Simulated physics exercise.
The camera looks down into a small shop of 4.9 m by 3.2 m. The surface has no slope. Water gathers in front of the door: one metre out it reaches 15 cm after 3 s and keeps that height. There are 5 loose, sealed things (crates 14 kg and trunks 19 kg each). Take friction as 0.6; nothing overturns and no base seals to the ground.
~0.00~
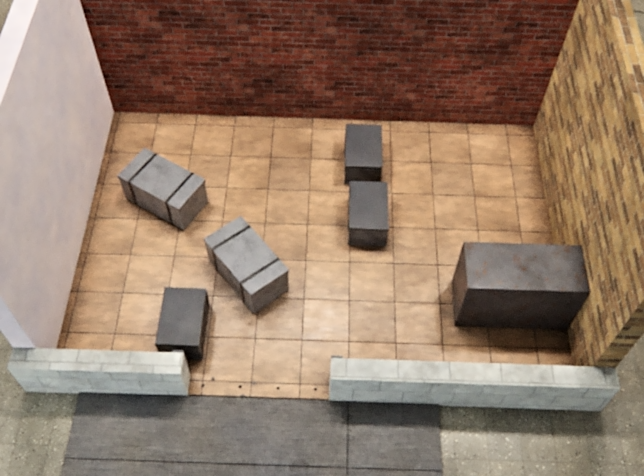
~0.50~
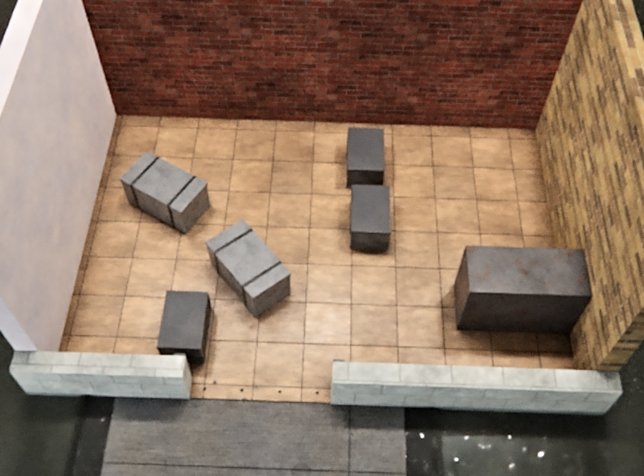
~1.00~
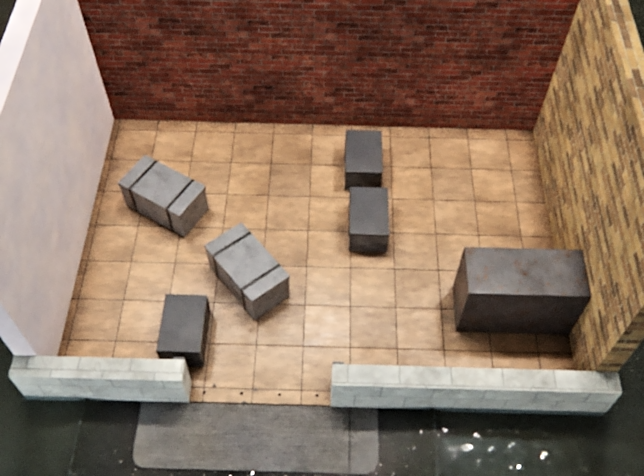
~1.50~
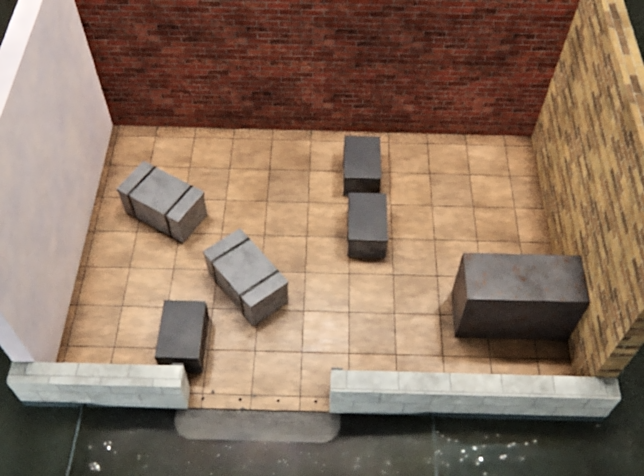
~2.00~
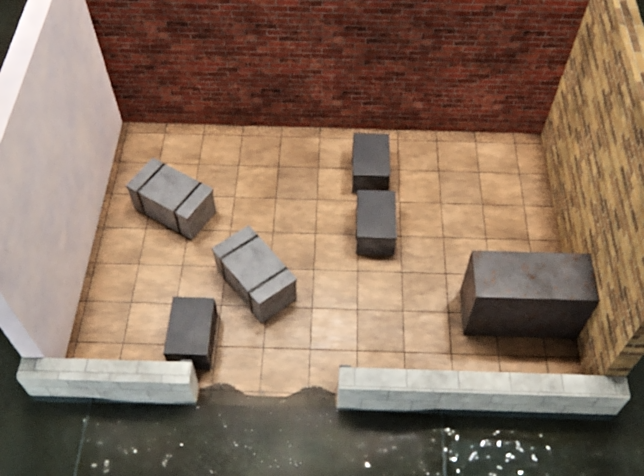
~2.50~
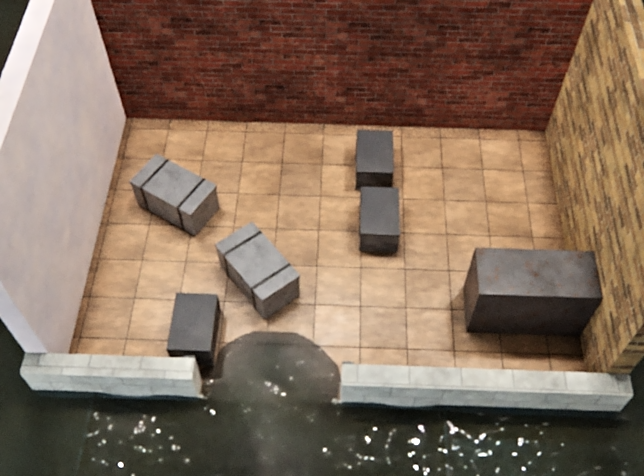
Dark water spreading over the grey ground outside a small brick-walled room, then edging through the doorway as the blocks inside stay still.
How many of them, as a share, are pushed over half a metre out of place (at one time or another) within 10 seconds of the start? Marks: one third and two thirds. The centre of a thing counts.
That comes to from one to two thirds.
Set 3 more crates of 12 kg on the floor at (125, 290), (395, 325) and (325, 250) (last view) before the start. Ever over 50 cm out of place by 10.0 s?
In turn: Short of it, under, over.
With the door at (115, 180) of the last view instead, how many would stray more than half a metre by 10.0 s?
In that case 2 of them.
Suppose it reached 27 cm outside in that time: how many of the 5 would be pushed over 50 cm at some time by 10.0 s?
Then 5.
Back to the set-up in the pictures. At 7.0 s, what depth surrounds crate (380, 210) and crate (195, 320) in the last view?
Roughly 4 and 3 cm.
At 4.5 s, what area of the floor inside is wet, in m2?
About 5.0 m2.
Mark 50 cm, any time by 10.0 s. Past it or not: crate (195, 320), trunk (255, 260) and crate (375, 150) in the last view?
In that order: Less, over, over.
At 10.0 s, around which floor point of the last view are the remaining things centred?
At about (298, 209).
After 3.5 s 0 of 5 are over 50 cm from their spots; 0 afloat.
After 4.5 s 1 of 5 are over 50 cm from their spots; 0 afloat.
After 7.0 s 2 of 5 are over 50 cm from their spots; 1 afloat.
After 10.0 s 3 of 5 are over 50 cm from their spots, and 3 have been at some point; 3 afloat.
